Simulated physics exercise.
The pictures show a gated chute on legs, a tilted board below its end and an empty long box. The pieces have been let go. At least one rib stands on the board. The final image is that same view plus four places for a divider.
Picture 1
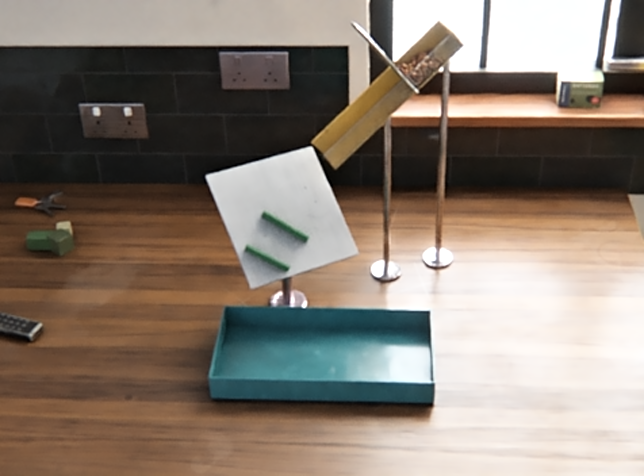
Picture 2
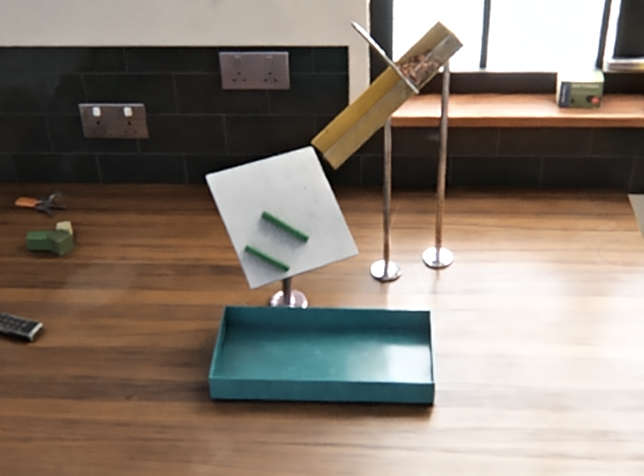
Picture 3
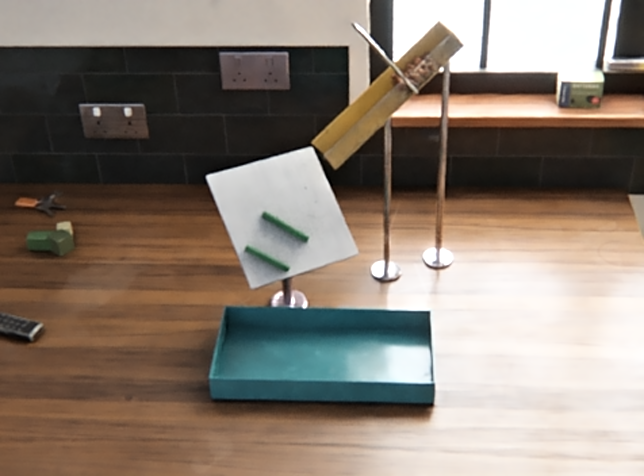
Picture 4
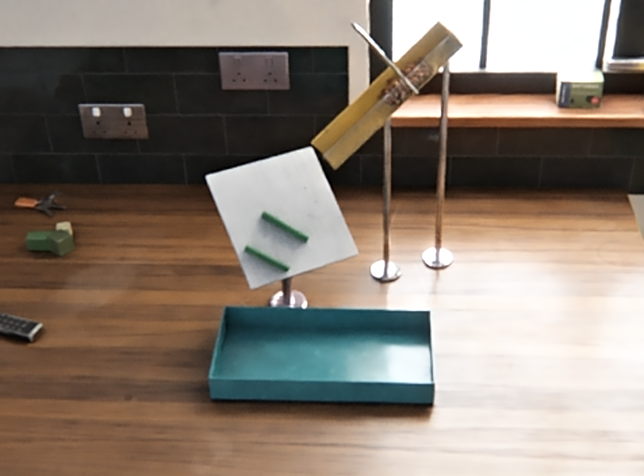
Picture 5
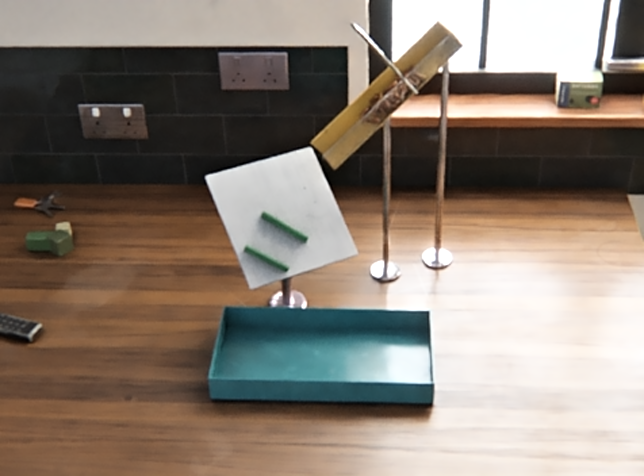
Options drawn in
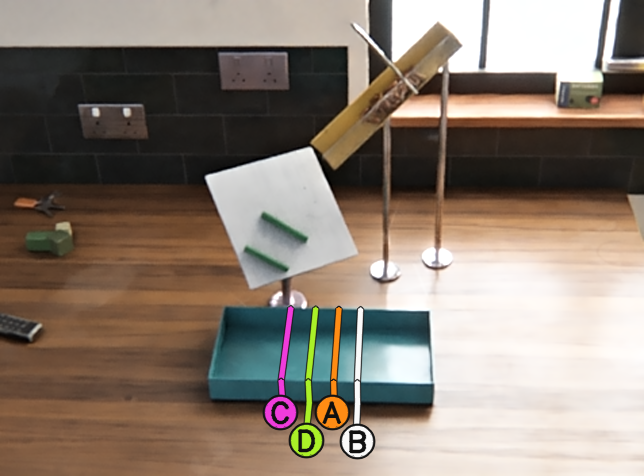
A clump of small brown pieces slid down a sloping yellow chute on thin metal legs, passing under its gate and moving left above a tilted white board with two green ribs and an empty teal box.
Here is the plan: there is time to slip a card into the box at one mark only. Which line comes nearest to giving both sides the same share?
B.
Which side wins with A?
The right side.
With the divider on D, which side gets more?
The right side.
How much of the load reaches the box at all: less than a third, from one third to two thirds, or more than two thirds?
It is more than two thirds.
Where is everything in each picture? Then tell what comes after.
The first frame shows load behind the gate (420, 66), cereal balls; lip of the chute (329, 161), sloping fairly steeply.
The second frame shows middle of the board (283, 215), tilted fairly steeply; middle of its low edge (307, 271); of its high edge (260, 161).
The third frame shows front corners of the box (210, 378) and (435, 382), empty; front of the load (394, 83).
The fourth frame shows middle of the load (402, 82); its front (380, 98), roughly a quarter of the way to the lip; rib from (246, 245) to (290, 268); rib from (264, 211) to (309, 238).
The fifth frame shows middle of the load (396, 95); its front (362, 119), roughly half of the way to the lip.
On the marked copy, line A crosses the front rim at (333, 381); line B crosses the front rim at (357, 381); line C crosses the front rim at (281, 380); line D crosses the front rim at (308, 380).
For line A, of what is caught, about a tenth on the left of the divider, the larger part on the right.
For line B, of what is caught, roughly half on the left of the divider, roughly half on the right.
For line C, of what is caught, just a few on the left of the divider, almost all on the right.
For line D, of what is caught, just a few on the left of the divider, almost all on the right.
